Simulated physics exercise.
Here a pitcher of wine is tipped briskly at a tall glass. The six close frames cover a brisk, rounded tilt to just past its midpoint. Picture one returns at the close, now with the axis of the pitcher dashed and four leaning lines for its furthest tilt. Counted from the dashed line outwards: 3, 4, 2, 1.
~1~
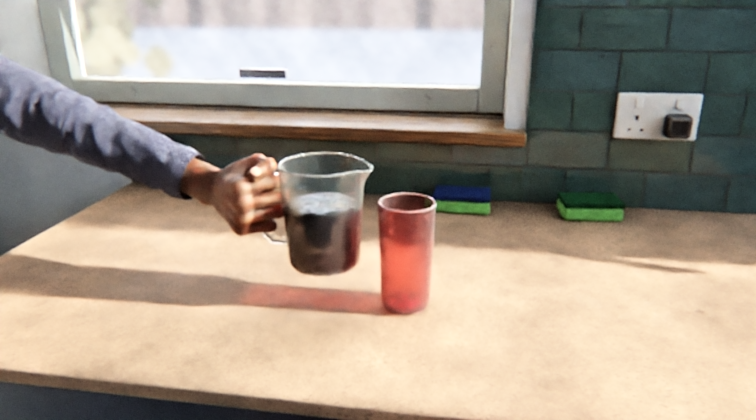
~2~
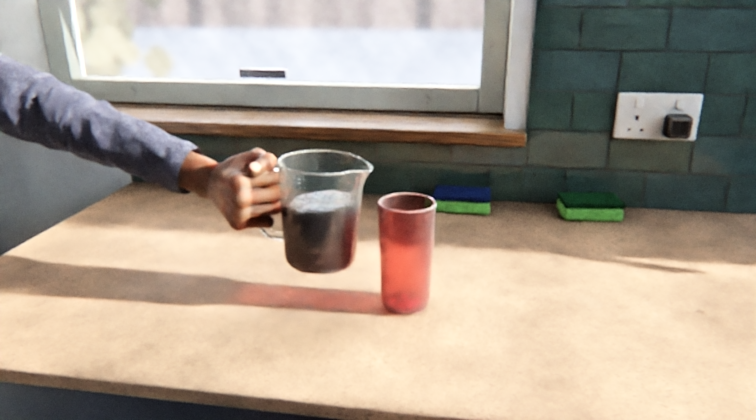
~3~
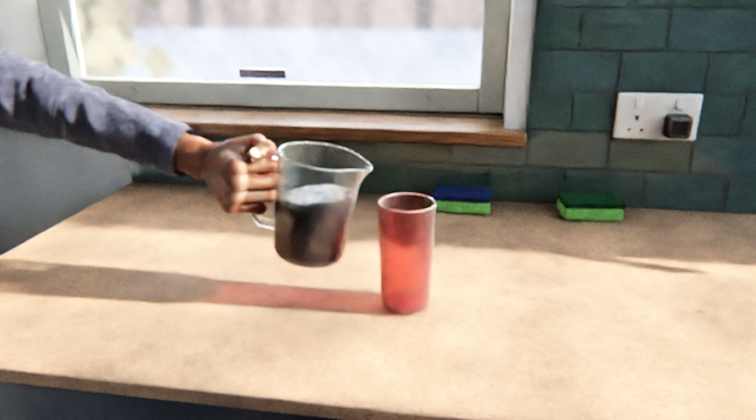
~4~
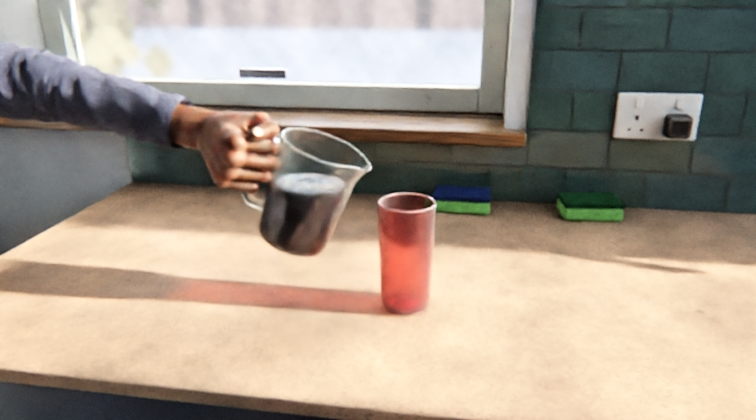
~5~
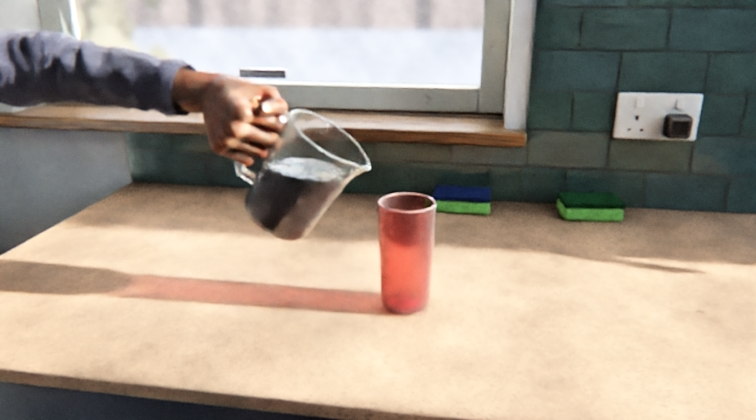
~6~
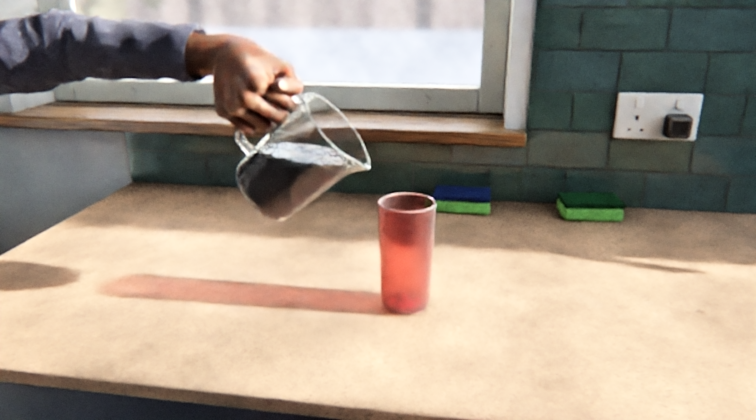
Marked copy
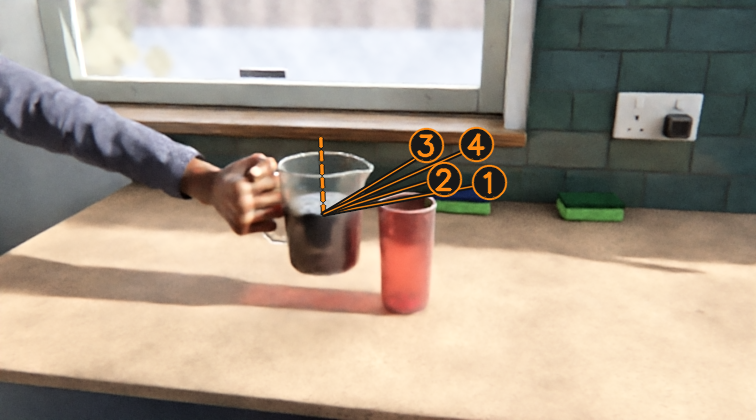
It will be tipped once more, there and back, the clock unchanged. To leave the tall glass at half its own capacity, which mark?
2.
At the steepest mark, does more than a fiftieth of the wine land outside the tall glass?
No.
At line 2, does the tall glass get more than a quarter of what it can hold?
Yes, clearly.
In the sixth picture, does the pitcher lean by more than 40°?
Yes, it does.
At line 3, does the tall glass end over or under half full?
Under.
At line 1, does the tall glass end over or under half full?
Over.
On the marked copy, 1 at (472, 186); 2 at (426, 182); 3 at (414, 159); 4 at (461, 152).
If 1 is chosen, the tall glass ends with about 73 % of what it can hold.
If 2 is chosen, the tall glass ends with about 53 % of what it can hold.
If 3 is chosen, the tall glass ends with about 17 % of what it can hold.
If 4 is chosen, the tall glass ends with about 33 % of what it can hold.
